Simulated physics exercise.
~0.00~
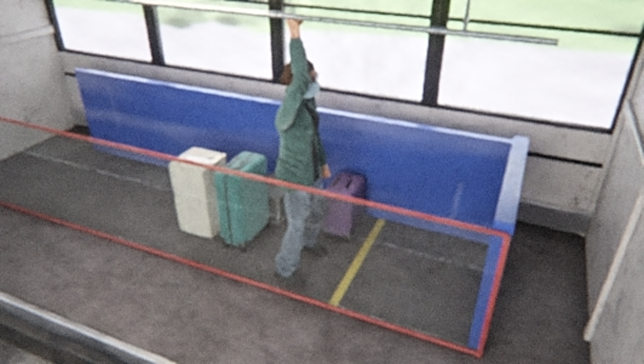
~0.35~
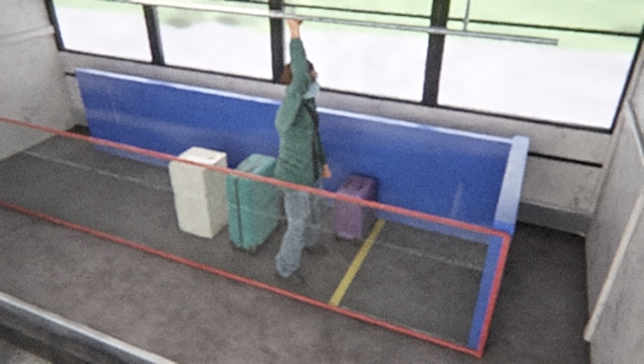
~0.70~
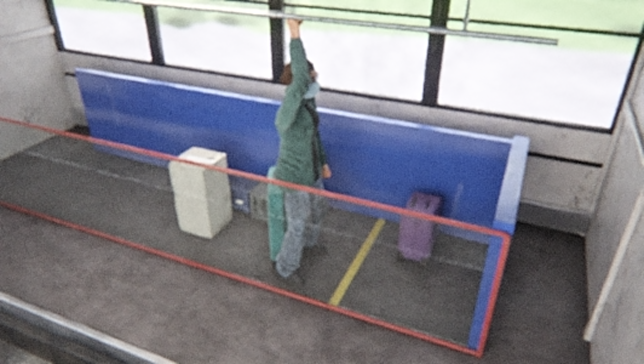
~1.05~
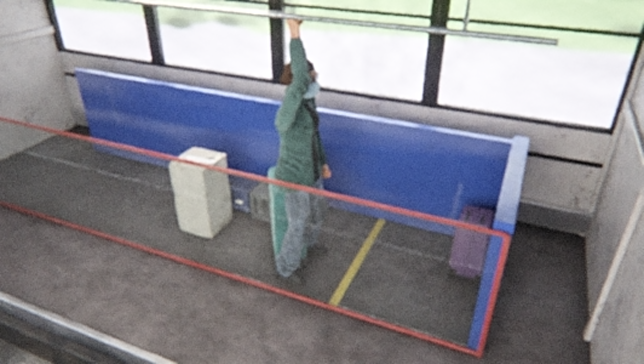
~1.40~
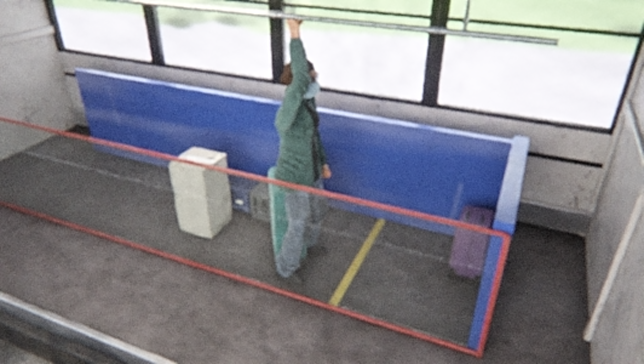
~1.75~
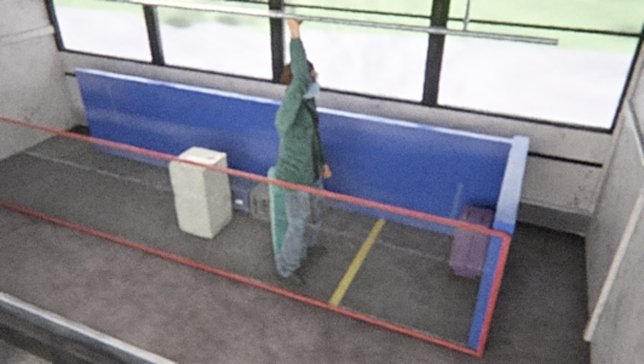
In the luggage bay of a bus, a person in a green jacket stands gripping an overhead rail, with a white bag, a teal case and a small purple case nearby. The two wheeled cases begin to roll slightly to the right. The purple one then rolls across the yellow line, while the teal one slides behind the standing person. The purple case carries on to the right end of the bay and stops there, upright. The teal case stays partly hidden behind the person, short of the line, and the white bag never moves.
